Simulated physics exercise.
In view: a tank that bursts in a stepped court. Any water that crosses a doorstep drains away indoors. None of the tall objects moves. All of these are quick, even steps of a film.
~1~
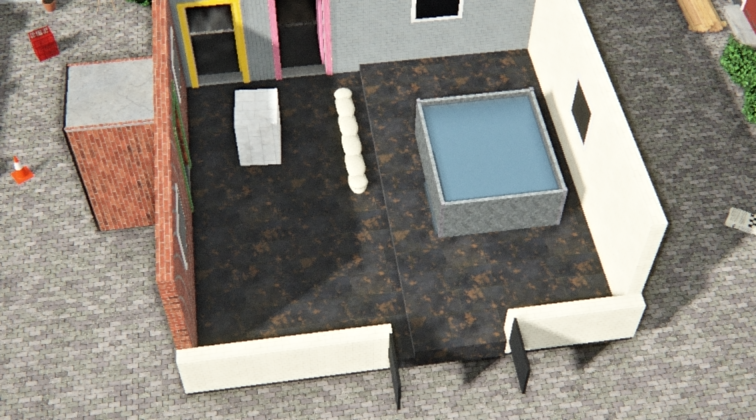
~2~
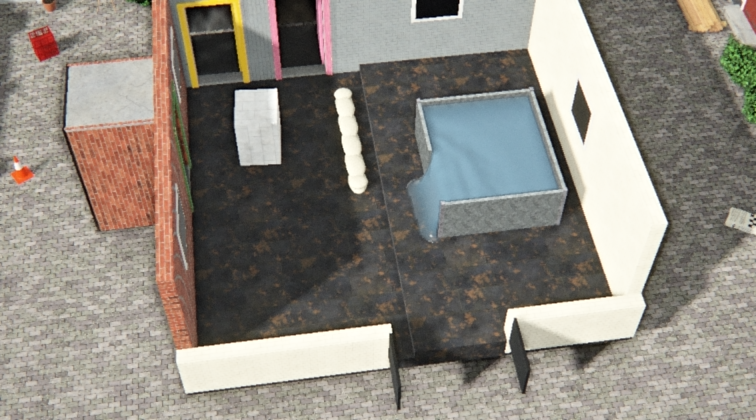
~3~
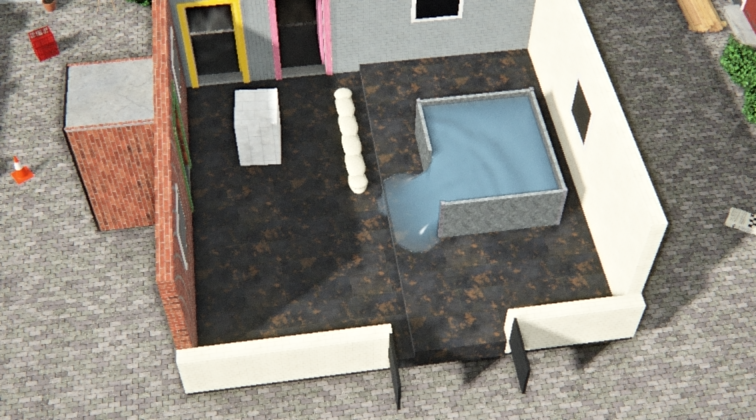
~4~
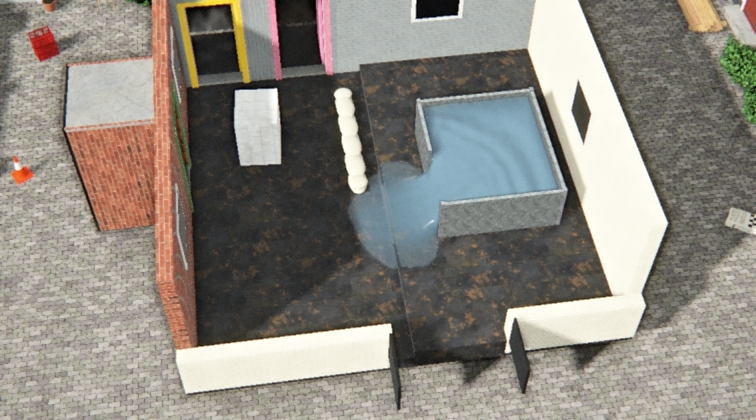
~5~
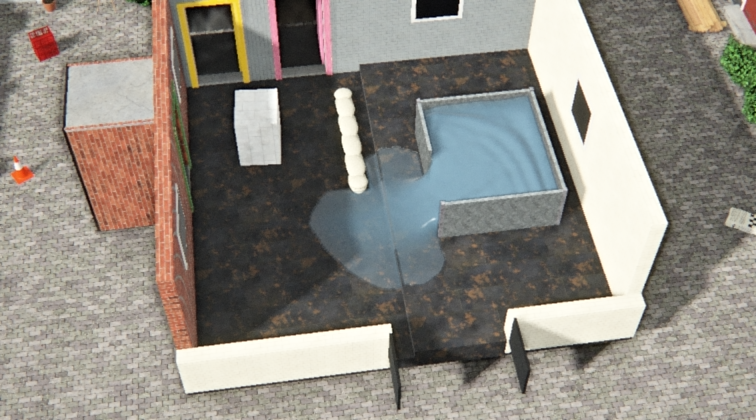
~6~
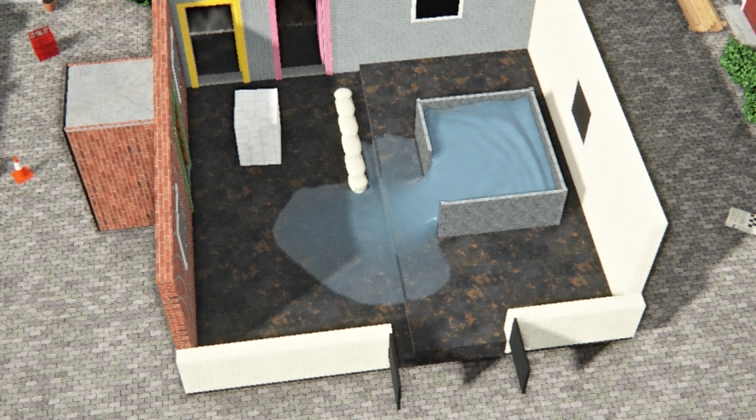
In the video, still water fills a square gray tank in a walled courtyard, then pours out through a gap at the tank's left corner and spreads leftward and toward the front across the dark floor in a widening pool.
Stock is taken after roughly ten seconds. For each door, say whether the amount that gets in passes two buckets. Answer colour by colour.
Pink door: Yes, yellow door: Yes, green door: Yes.
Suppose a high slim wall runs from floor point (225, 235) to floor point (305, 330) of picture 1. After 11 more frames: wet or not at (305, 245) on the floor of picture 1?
Swamped.
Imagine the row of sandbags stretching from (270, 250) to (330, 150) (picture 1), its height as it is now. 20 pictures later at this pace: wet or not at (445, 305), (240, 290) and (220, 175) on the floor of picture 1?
Spot by spot: Untouched, inundated, inundated.
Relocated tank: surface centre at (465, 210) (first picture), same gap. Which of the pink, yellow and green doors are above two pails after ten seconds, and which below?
Taking the doors in turn, pink surpasses that, yellow surpasses that, and green remains short.
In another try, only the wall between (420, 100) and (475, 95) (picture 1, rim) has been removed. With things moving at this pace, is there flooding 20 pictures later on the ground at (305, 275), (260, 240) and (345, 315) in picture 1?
In the order given: Untouched, untouched and untouched.
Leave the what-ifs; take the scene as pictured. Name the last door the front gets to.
It's the yellow one.
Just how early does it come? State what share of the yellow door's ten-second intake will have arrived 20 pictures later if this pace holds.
About 5 per cent.
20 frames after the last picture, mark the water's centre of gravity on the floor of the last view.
It is near (361, 220).
A moment on, water covers 40 % of the floor; the pink door not reached, the yellow door not reached, the green door wet at the sill, nothing in.
Next, water covers 45 % of the floor; the pink door wet at the sill, nothing in, the yellow door not reached, the green door under two buckets in.
Then, water covers 50 % of the floor; the pink door wet at the sill, nothing in, the yellow door under two buckets in, the green door over two buckets in.
Later, water covers 60 % of the floor; the pink door under two buckets in, the yellow door far over two buckets in, the green door far over two buckets in.
In the end, water covers 60 % of the floor; the pink door over two buckets in, the yellow door far over two buckets in, the green door far over two buckets in.
